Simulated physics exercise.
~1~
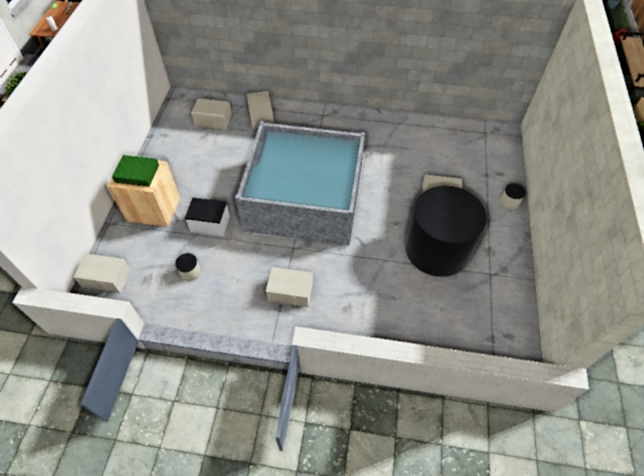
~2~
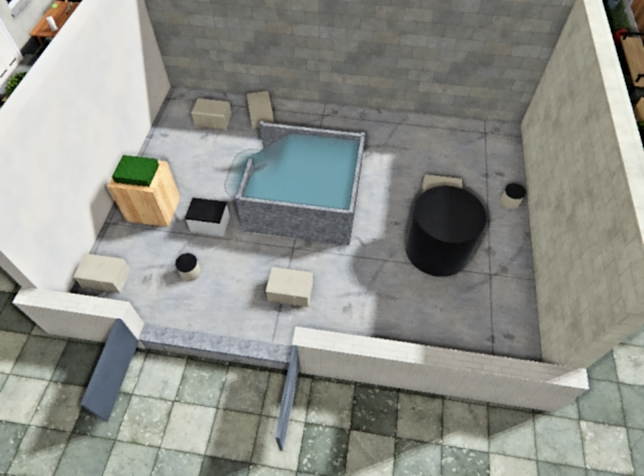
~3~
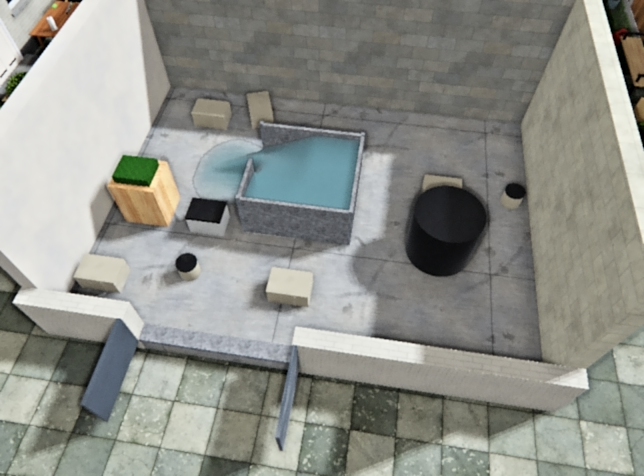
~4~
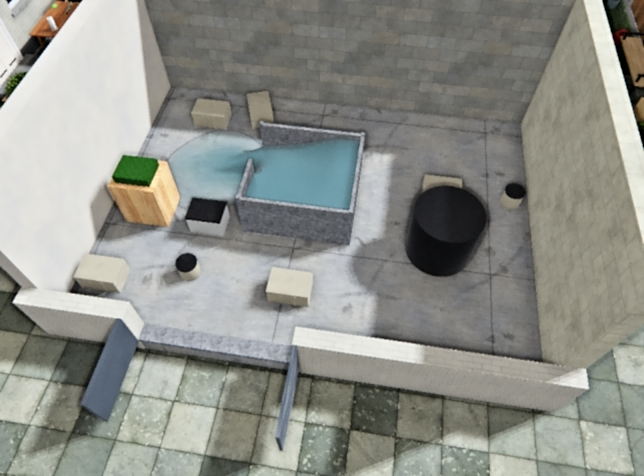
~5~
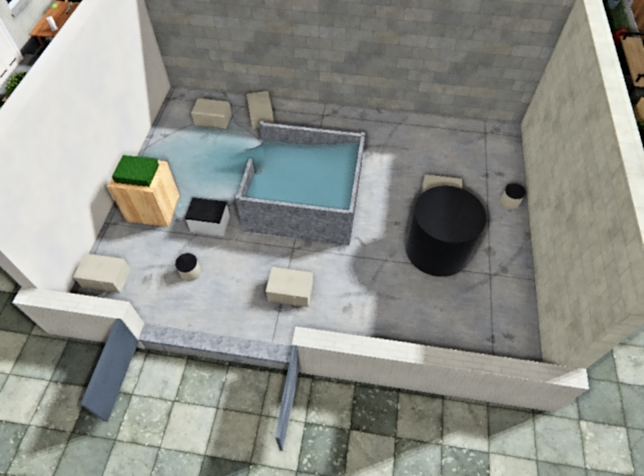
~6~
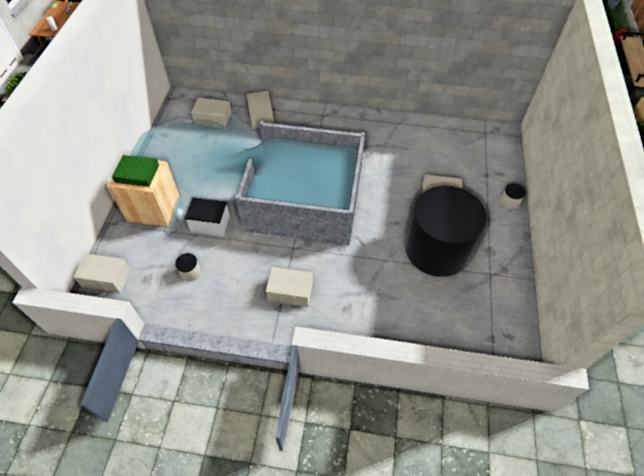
To begin with, a square stone tank of blue water stands full in a walled yard among pale blocks, a grass-topped wooden box and a black cylinder. Water pours from the tank's left side and spreads across the paving around the nearby objects, while none of them visibly moves.
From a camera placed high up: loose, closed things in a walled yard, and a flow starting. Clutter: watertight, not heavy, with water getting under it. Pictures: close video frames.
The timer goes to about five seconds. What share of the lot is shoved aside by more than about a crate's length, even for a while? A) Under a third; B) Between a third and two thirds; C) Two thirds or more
B.
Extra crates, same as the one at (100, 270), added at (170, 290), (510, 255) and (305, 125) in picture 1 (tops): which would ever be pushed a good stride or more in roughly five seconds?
Taking them one at a time: Gets driven off, then remains close, then gets driven off.
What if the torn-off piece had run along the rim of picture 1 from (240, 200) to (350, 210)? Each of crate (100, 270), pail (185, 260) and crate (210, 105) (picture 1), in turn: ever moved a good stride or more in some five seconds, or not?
The first: Got that far; the second: Got that far; the third: Never got that far.
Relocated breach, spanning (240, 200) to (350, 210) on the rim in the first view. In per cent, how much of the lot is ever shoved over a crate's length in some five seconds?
About 50 per cent.
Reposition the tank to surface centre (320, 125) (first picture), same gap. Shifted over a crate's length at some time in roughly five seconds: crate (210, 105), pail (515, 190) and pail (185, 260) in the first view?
Well, in order they come out as moved that far, stayed within it and stayed within it.
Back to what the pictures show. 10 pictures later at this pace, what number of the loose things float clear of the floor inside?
Counting them up gives 2.
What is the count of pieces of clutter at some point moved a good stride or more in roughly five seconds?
It totals 3.
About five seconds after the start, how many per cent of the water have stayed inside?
Estimate: Roughly 98 %.
A moment on, 1 of 8 are well off their spots; 0 afloat.
Next, 0 of 8 are well off their spots; 2 afloat.
Later, 3 of 8 are well off their spots; 3 afloat.
In the end, 3 of 8 are well off their spots, and 3 have been at some point; 1 afloat.
